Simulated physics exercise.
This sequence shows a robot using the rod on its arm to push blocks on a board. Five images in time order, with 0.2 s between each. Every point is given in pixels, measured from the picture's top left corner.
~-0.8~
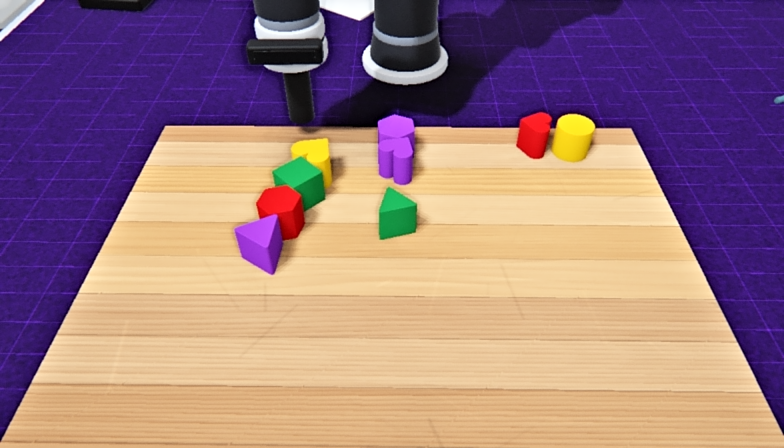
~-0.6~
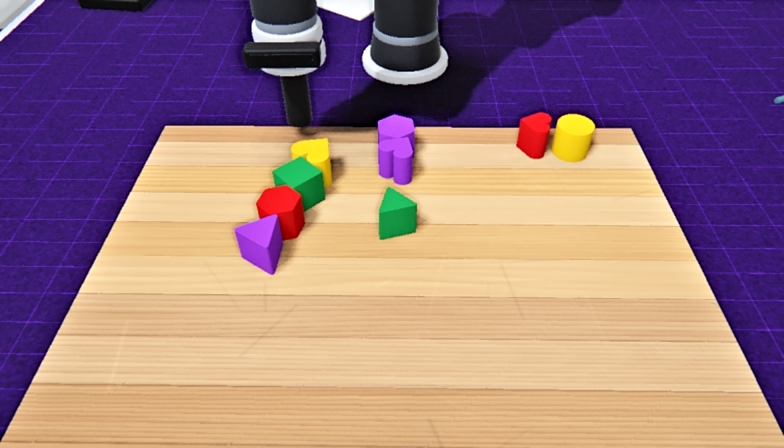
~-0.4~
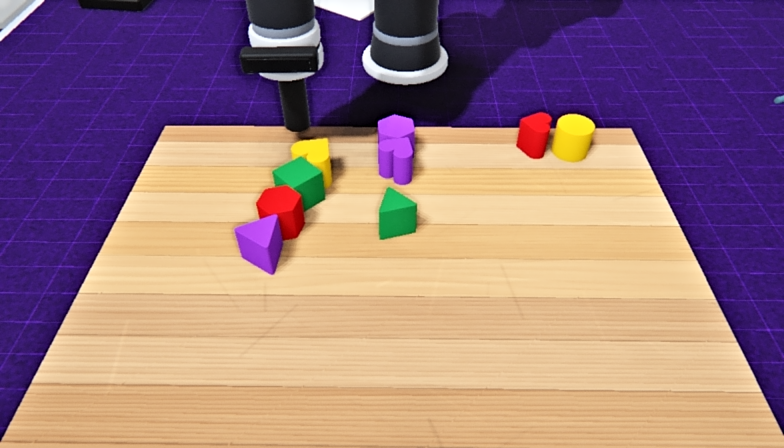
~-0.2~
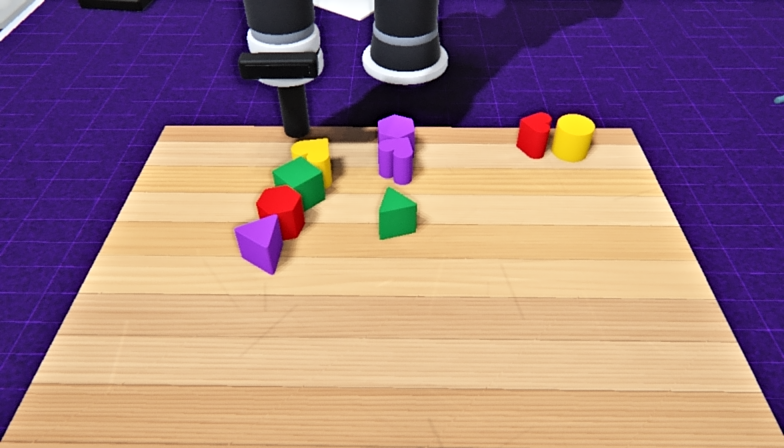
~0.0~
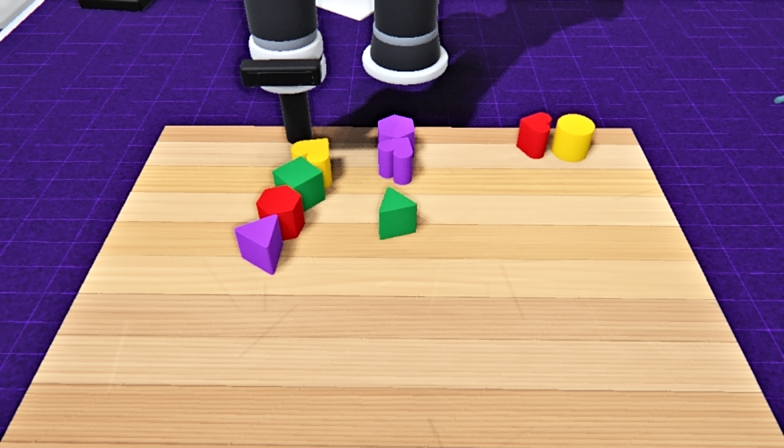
On a wooden board, a robot arm's black rod shifting slightly near a yellow block while the coloured blocks stay still.
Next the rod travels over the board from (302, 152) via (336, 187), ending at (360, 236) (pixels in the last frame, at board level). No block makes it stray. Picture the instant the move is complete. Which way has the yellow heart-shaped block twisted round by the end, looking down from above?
It turns clockwise.
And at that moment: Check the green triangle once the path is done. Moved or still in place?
That block is going to be left alone.
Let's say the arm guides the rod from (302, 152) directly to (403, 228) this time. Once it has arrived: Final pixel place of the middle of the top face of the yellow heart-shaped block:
By then it is at (338, 184).
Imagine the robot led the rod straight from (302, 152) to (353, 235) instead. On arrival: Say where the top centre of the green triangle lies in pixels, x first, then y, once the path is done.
I'd expect the centre of its top face to be at (421, 207).
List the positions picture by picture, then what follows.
In the first frame, rod tip at (302, 118); block tops, purple triangle at (259, 229); red hexagon at (278, 199); green square piece at (297, 171); yellow heart-shaped block at (313, 149); green triangle at (395, 200).
In the second frame, rod at (300, 121); blocks unchanged.
In the third frame, rod at (298, 125); blocks unchanged.
In the fourth frame, rod at (297, 131); blocks unchanged.
In the fifth frame, rod at (300, 138); purple triangle at (259, 229); red hexagon at (278, 199); green square piece at (297, 171); yellow heart-shaped block at (313, 149); green triangle at (395, 200).
On the path given first. One third of the way, rod at (326, 160); purple triangle at (259, 233), turned 15° clockwise; red hexagon at (271, 206), turned 10° clockwise; green square piece at (301, 184); yellow heart-shaped block at (325, 165), turned 15° clockwise.
Two thirds of the way, rod at (342, 189); purple triangle at (256, 239), turned 25° clockwise; red hexagon at (258, 212), turned 35° clockwise; green square piece at (299, 210), turned 35° clockwise; yellow heart-shaped block at (335, 197), turned 40° clockwise.
At the end, rod at (359, 222); purple triangle at (255, 241), turned 30° clockwise; red hexagon at (257, 213), turned 45° clockwise; green square piece at (297, 217), turned 45° clockwise; yellow heart-shaped block at (335, 229), turned 70° clockwise; green triangle in place.
